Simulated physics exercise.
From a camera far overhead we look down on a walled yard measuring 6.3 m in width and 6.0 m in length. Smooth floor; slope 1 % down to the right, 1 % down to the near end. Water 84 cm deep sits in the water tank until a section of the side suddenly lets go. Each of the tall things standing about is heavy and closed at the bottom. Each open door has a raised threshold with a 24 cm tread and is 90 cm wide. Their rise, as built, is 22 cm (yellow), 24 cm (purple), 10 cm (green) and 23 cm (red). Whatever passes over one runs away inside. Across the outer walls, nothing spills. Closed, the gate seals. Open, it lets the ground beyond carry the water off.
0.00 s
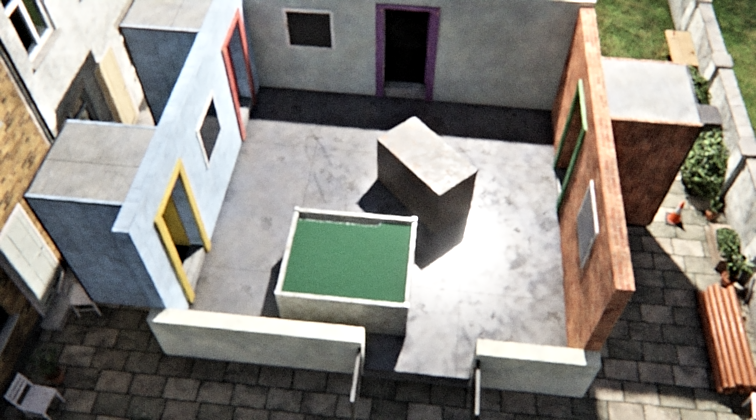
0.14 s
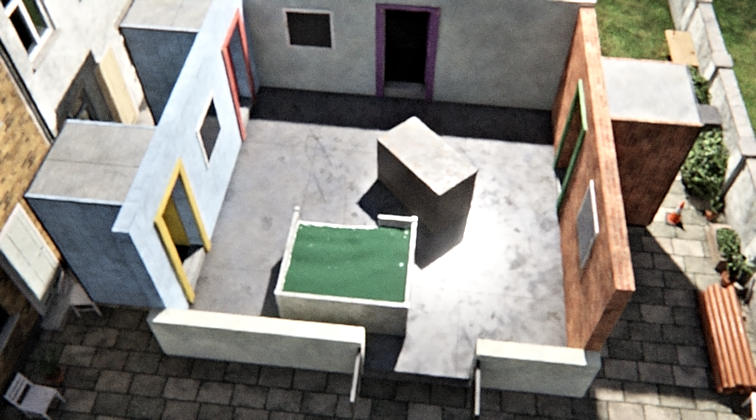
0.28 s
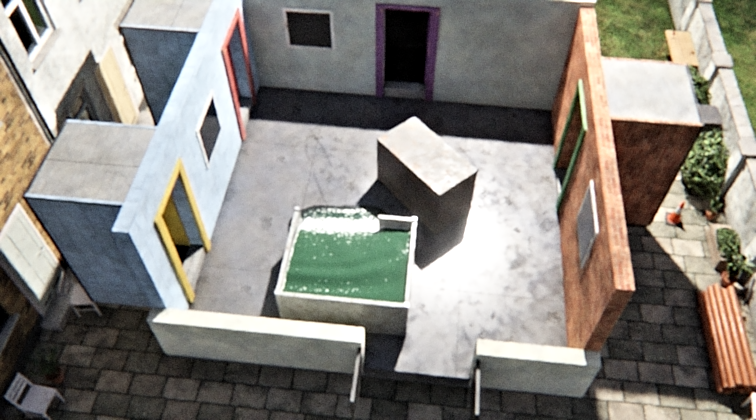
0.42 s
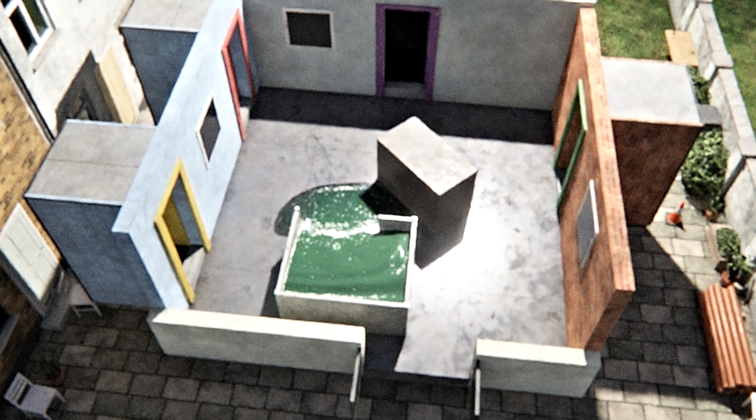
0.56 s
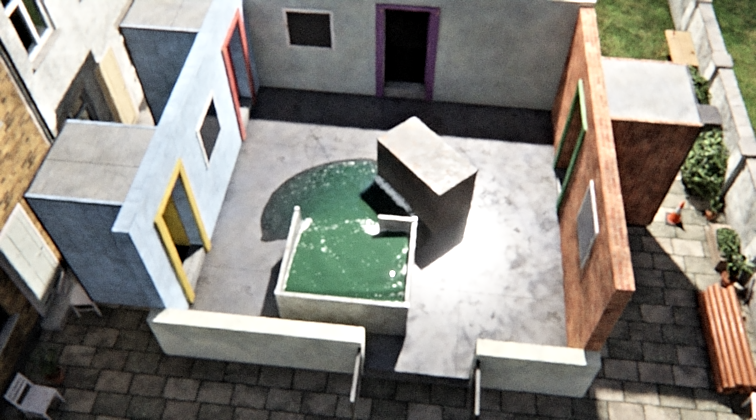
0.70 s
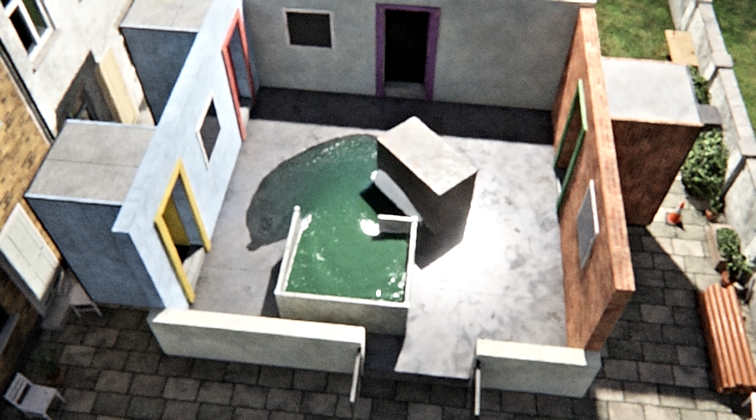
Green water pouring from the far side of a square tank and spreading across a walled yard's grey floor, around a tall block.
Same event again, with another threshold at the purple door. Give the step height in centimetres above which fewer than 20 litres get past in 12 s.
18 cm.
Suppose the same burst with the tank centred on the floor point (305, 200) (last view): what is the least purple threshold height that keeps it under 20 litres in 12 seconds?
Then roughly 11.5 cm.
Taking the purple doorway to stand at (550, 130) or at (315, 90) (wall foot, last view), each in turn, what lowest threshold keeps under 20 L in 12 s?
In turn: Roughly 14.5 cm, roughly 28 cm.
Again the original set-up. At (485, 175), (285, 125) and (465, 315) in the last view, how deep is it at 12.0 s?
I'd read roughly 3, 1 and 10 cm there.
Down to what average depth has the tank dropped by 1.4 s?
Average depth: Approx. 42 cm.
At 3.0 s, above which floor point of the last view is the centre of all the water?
I'd put it close to (342, 177).
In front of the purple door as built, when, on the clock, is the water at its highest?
The level tops out around 2.0 s.
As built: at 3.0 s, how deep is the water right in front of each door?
Depths in cm: Yellow 0, purple 16, green 0, red 30.
After 1.4 s water covers 40 % of the floor, deepest (40 cm) near (358, 95); 22 cm at the purple door, 0 litres in over its 24 cm threshold.
After 3.0 s water covers 60 % of the floor, deepest (33 cm) near (331, 105); 16 cm at the purple door, 3 litres in over its 24 cm threshold.
After 12.0 s water covers 90 % of the floor, deepest (14 cm) near (559, 374); 2 cm at the purple door, 3 litres in over its 24 cm threshold.
At the purple door as built, the water arrived by 1.1 s and peaked near 22 cm at 2.0 s.
With a threshold of 15 cm, 36 litres would have come in within the 12 s; with 20.5 cm, 10 litres. So under 20 litres takes about 18 cm.
